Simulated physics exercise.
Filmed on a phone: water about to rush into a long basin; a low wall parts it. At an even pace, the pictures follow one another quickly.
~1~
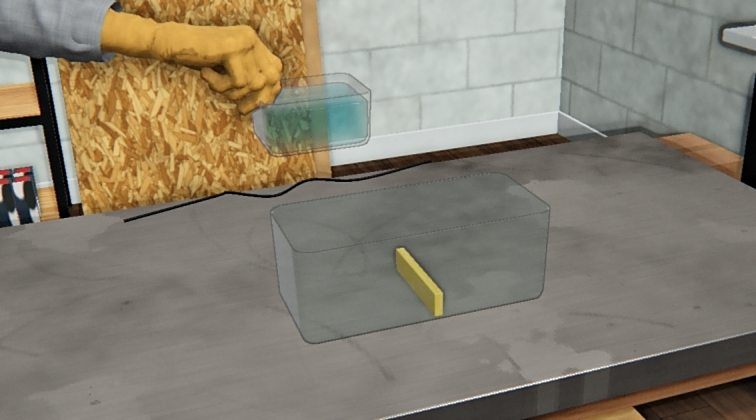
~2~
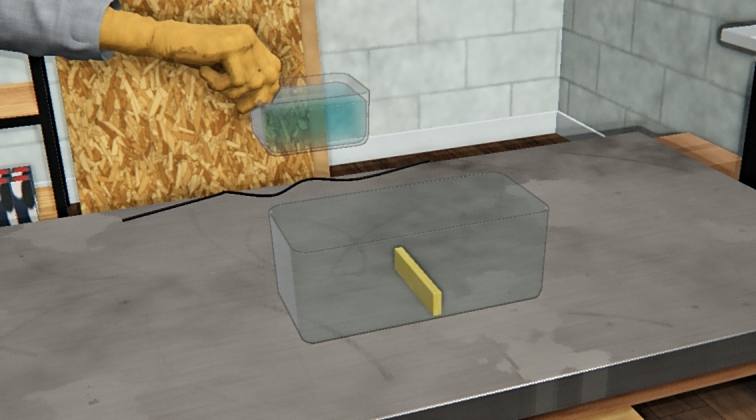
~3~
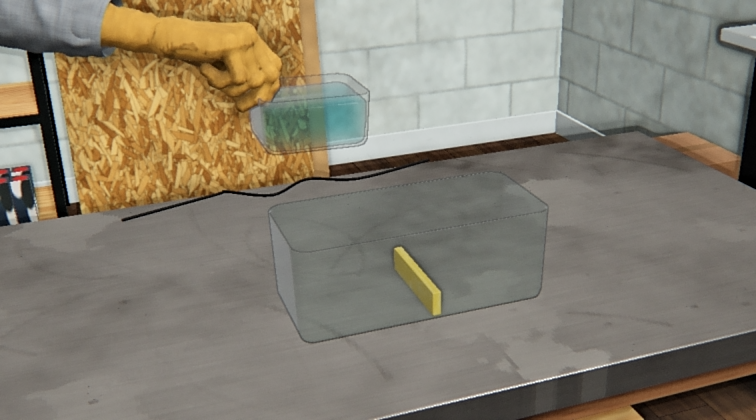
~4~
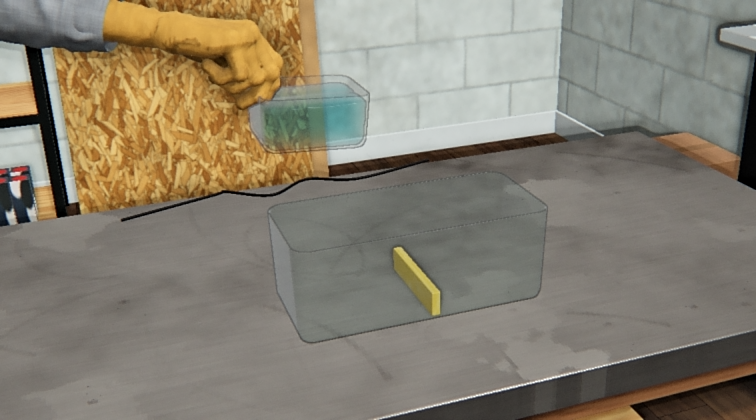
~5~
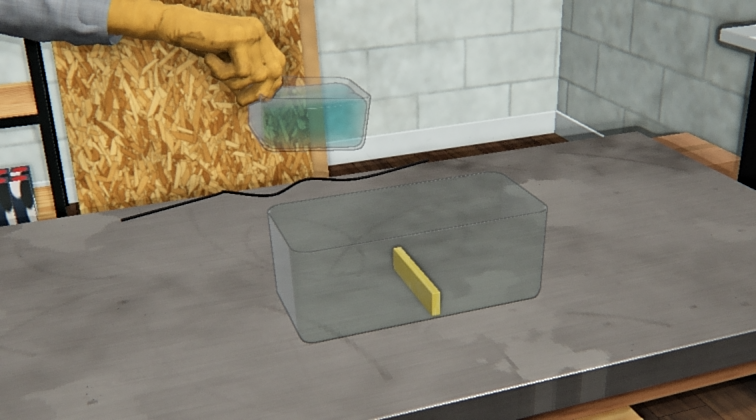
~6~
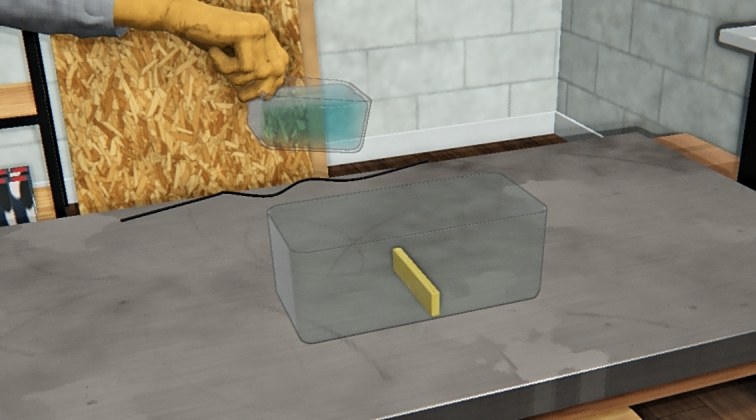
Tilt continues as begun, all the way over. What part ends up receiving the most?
The most goes into the right part.
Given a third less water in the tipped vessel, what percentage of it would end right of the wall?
About 35 parts in a hundred, give or take.
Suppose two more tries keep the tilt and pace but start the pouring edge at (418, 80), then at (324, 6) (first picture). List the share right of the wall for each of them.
Close to 90 % for the first start and close to 45 % for the second.
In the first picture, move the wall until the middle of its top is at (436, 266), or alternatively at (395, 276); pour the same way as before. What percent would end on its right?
The first placement gives around 30 percent, the second 70 percent.
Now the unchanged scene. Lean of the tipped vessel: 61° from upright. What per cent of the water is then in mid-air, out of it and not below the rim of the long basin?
Share: Approx. 35 %.
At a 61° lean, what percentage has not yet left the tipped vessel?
Roughly 50 percent remains at that point.
A moment on, the tilt is 61° and 48 per cent is still to pour, 5 is left of the wall and 13 right of it.
Next, the tilt is 95° and 9 per cent is still to pour, 22 is left of the wall and 62 right of it.
Then the tilt is 103° and 0 per cent is still to pour, 36 is left of the wall and 62 right of it.
Later the tilt is 103° and 0 per cent is still to pour, 37 is left of the wall and 62 right of it.
In the end 37 per cent lies left of the wall, 62 right of it and 1 outside.
